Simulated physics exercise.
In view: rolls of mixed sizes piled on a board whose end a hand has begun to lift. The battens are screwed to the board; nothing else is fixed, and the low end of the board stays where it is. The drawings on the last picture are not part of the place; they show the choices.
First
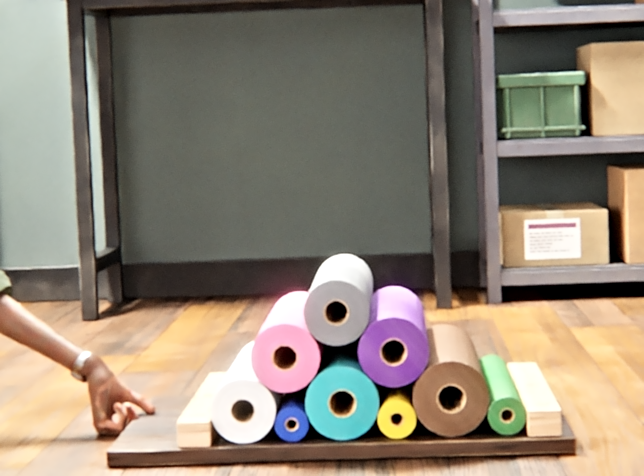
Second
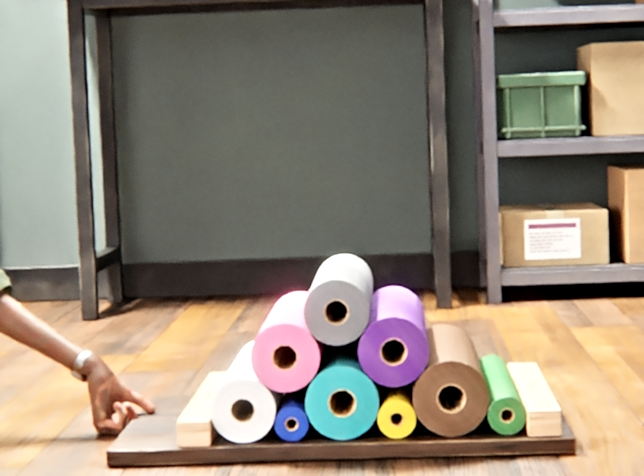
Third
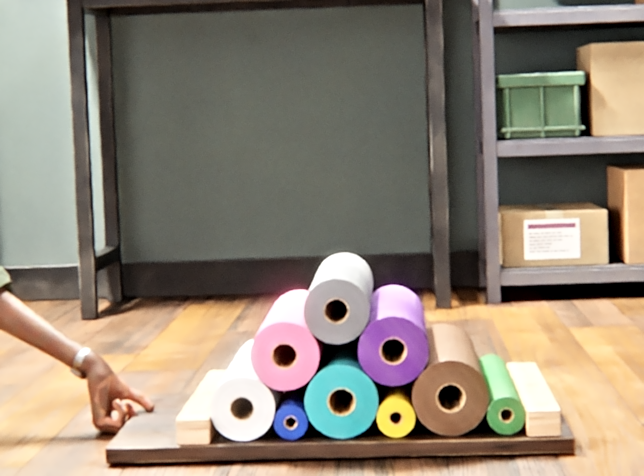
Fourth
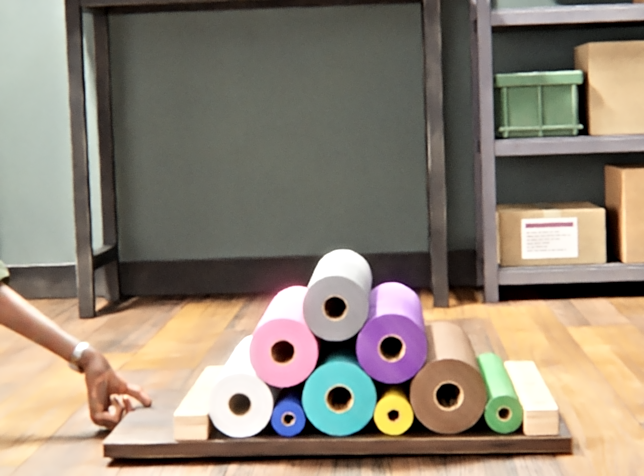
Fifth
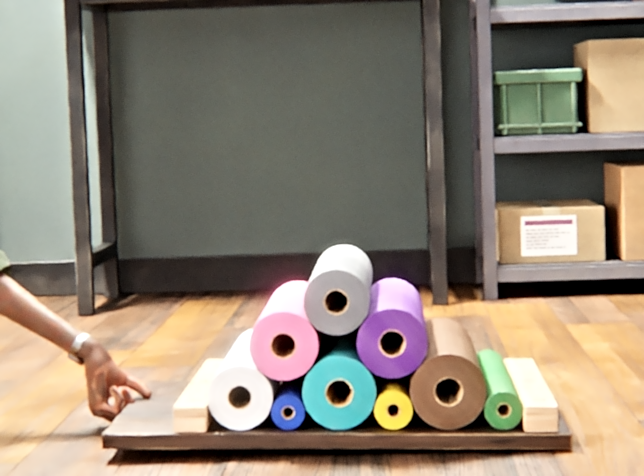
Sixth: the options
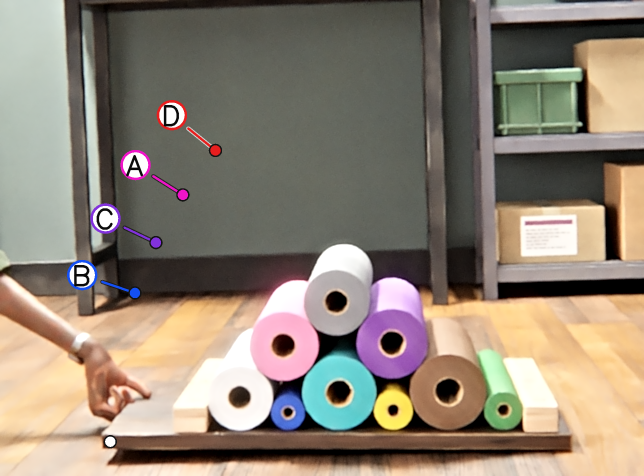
In a room with a wooden floor and grey-green walls, colourful rolls of mixed sizes sit piled on a dark board between pale wooden battens. A hand at the left end of the board stays close to it, and the board and its stack shift upward very slightly, the rolls keeping their arrangement.
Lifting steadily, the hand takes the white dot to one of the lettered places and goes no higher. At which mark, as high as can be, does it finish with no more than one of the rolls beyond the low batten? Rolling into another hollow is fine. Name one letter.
Stop at D.
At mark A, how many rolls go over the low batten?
It comes to none.
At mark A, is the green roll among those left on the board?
The green roll: Yes.
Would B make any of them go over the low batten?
No.
On the marked copy, A at (183, 195); B at (135, 293); C at (156, 242); D at (215, 150); the white dot at (111, 442).
Taking D. A third of the way, board at 21°.
Two thirds of the way, board at 40°.
When it is over, board at 41°, none over the low batten.
As for the rest, A none over the low batten; B none over the low batten; C none over the low batten.
